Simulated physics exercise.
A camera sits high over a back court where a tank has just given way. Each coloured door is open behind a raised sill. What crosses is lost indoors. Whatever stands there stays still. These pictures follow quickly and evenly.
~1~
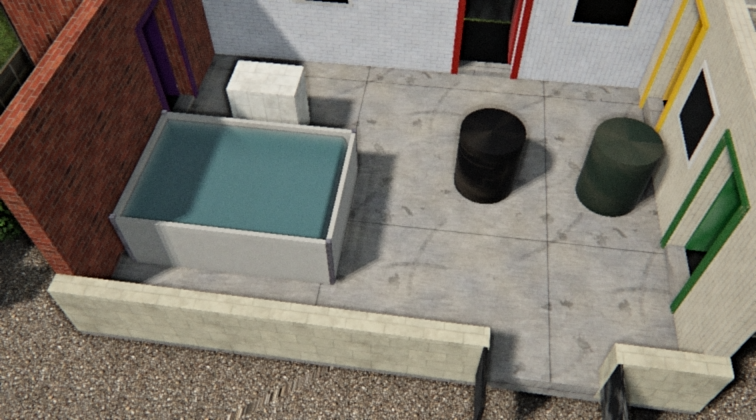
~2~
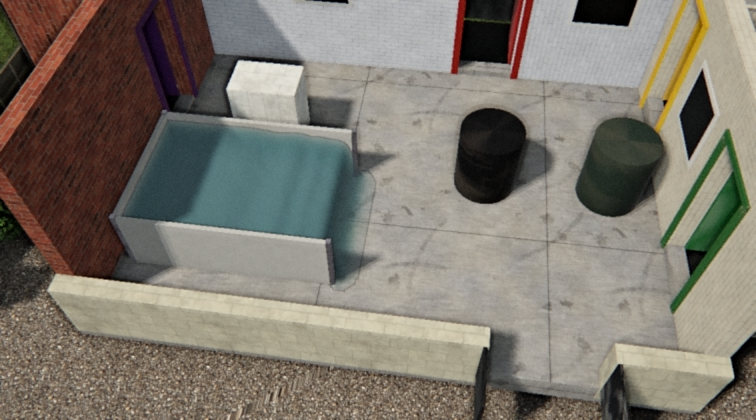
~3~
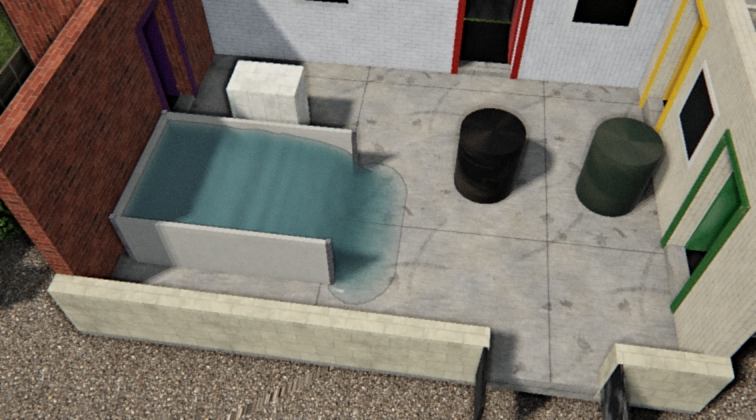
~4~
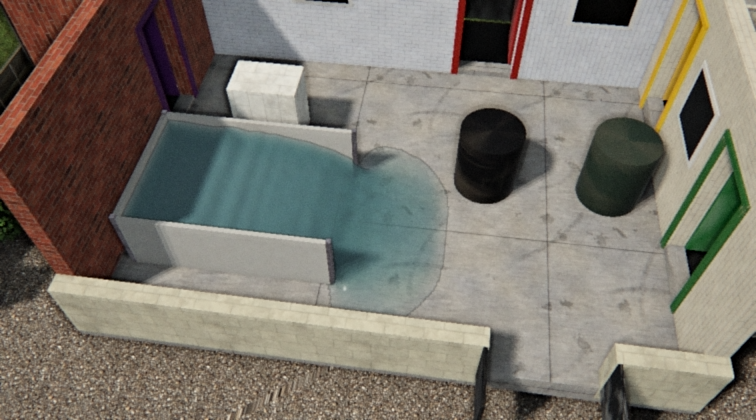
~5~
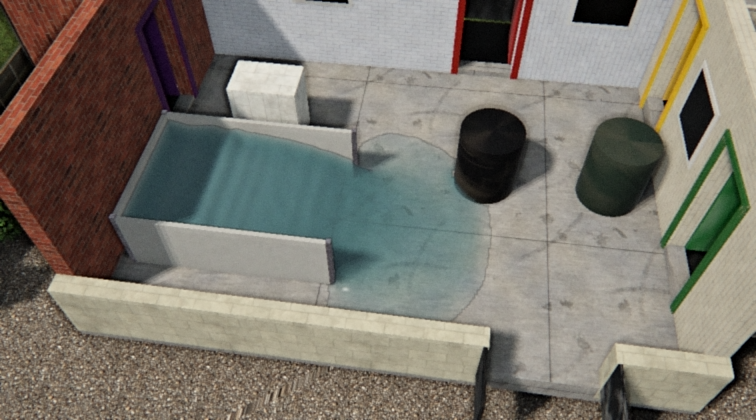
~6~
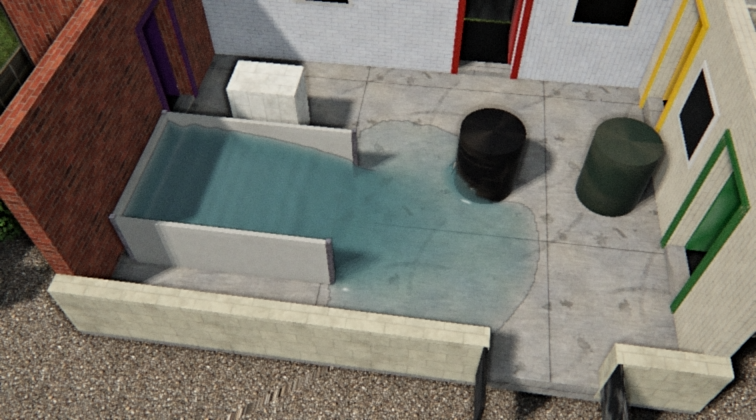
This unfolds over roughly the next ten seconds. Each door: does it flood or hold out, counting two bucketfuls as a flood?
One by one: The red door will most likely go past the limit, the green door will most likely go past the limit, the purple door will most likely go past the limit, the yellow door will most likely keep inside the limit.
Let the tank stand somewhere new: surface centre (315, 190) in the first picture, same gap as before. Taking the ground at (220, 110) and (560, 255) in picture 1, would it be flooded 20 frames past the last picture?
Point 1: Not wet; point 2: Soaked through.
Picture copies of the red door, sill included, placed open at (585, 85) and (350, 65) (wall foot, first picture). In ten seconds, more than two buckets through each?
In turn, the first comes in higher and the second comes in lower.
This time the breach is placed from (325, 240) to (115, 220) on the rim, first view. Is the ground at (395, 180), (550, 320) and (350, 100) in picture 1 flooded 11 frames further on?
Taking the spots in turn: Untouched, swamped and untouched.
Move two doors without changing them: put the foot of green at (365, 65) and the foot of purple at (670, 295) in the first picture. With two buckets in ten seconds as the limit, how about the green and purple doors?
Looking at it, the green door fails to reach the limit, and the purple door tops the limit.
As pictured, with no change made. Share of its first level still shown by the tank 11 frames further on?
I'd say around 38 per cent.
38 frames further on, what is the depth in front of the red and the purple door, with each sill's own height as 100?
In turn 90 and 70 per cent.
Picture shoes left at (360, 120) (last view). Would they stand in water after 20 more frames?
My call: Spared.
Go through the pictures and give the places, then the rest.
The tank at (241, 176) is whole and still, in the first picture.
Water pours out at (342, 214) and has run to (359, 172), in the second picture.
The front is at (391, 172), out from the gap at (342, 215), in the third picture.
The front is at (413, 160), out from the gap at (342, 217), in the fourth picture.
The front is at (471, 291), out from the gap at (342, 217), in the fifth picture.
Water pours out at (342, 217) and has run to (531, 267), in the sixth picture.
A moment on, water covers 45 % of the floor; the red door not reached, the green door under two buckets in, the purple door not reached, the yellow door not reached.
Next, water covers 60 % of the floor; the red door under two buckets in, the green door far over two buckets in, the purple door not reached, the yellow door wet at the sill, nothing in.
Then, water covers 70 % of the floor; the red door over two buckets in, the green door far over two buckets in, the purple door not reached, the yellow door wet at the sill, nothing in.
Later, water covers 85 % of the floor; the red door far over two buckets in, the green door far over two buckets in, the purple door wet at the sill, nothing in, the yellow door wet at the sill, nothing in.
In the end, water covers 100 % of the floor; the red door far over two buckets in, the green door far over two buckets in, the purple door over two buckets in, the yellow door wet at the sill, nothing in.
